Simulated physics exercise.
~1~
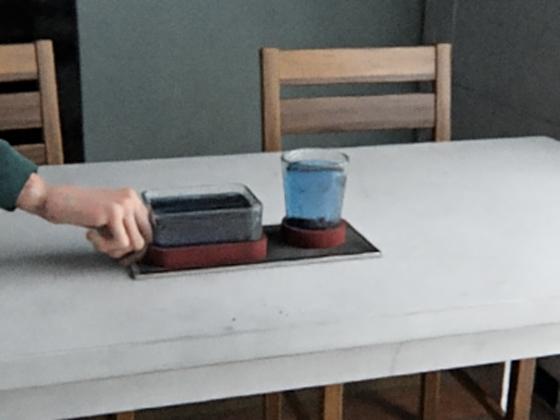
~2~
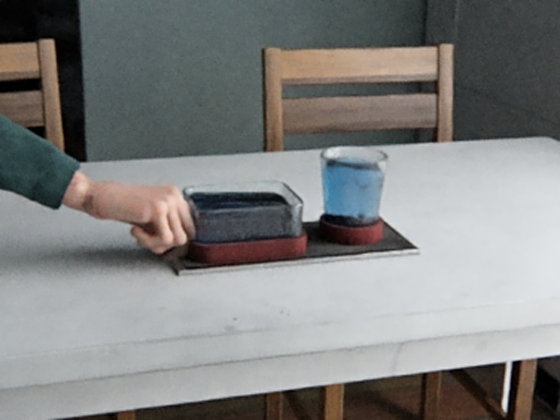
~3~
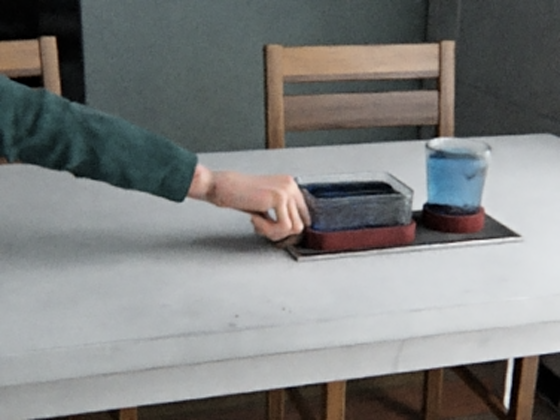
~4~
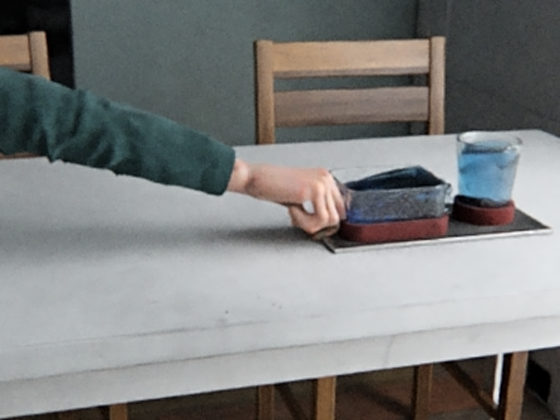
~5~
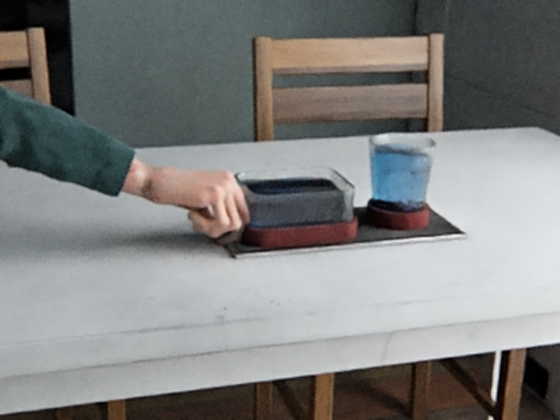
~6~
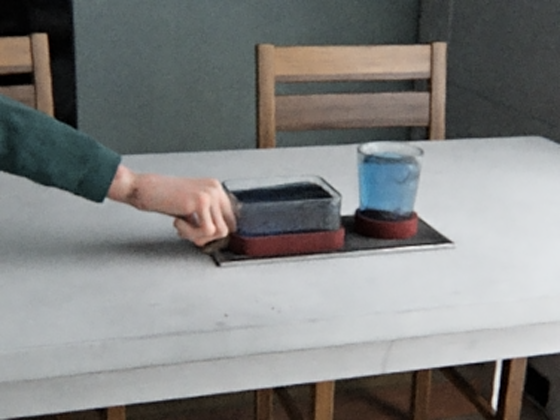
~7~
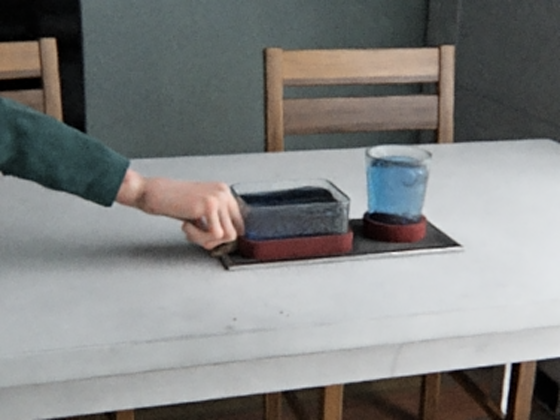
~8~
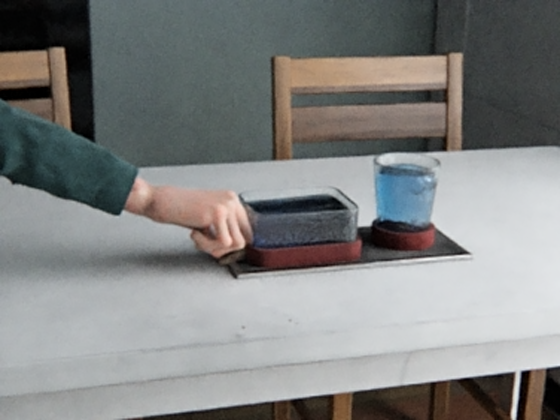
A hand in a green sleeve slid a dark tray holding a glass tub and a drinking glass of blue water to the right across a white table, then pulled it partway back left and held it still, both containers upright.
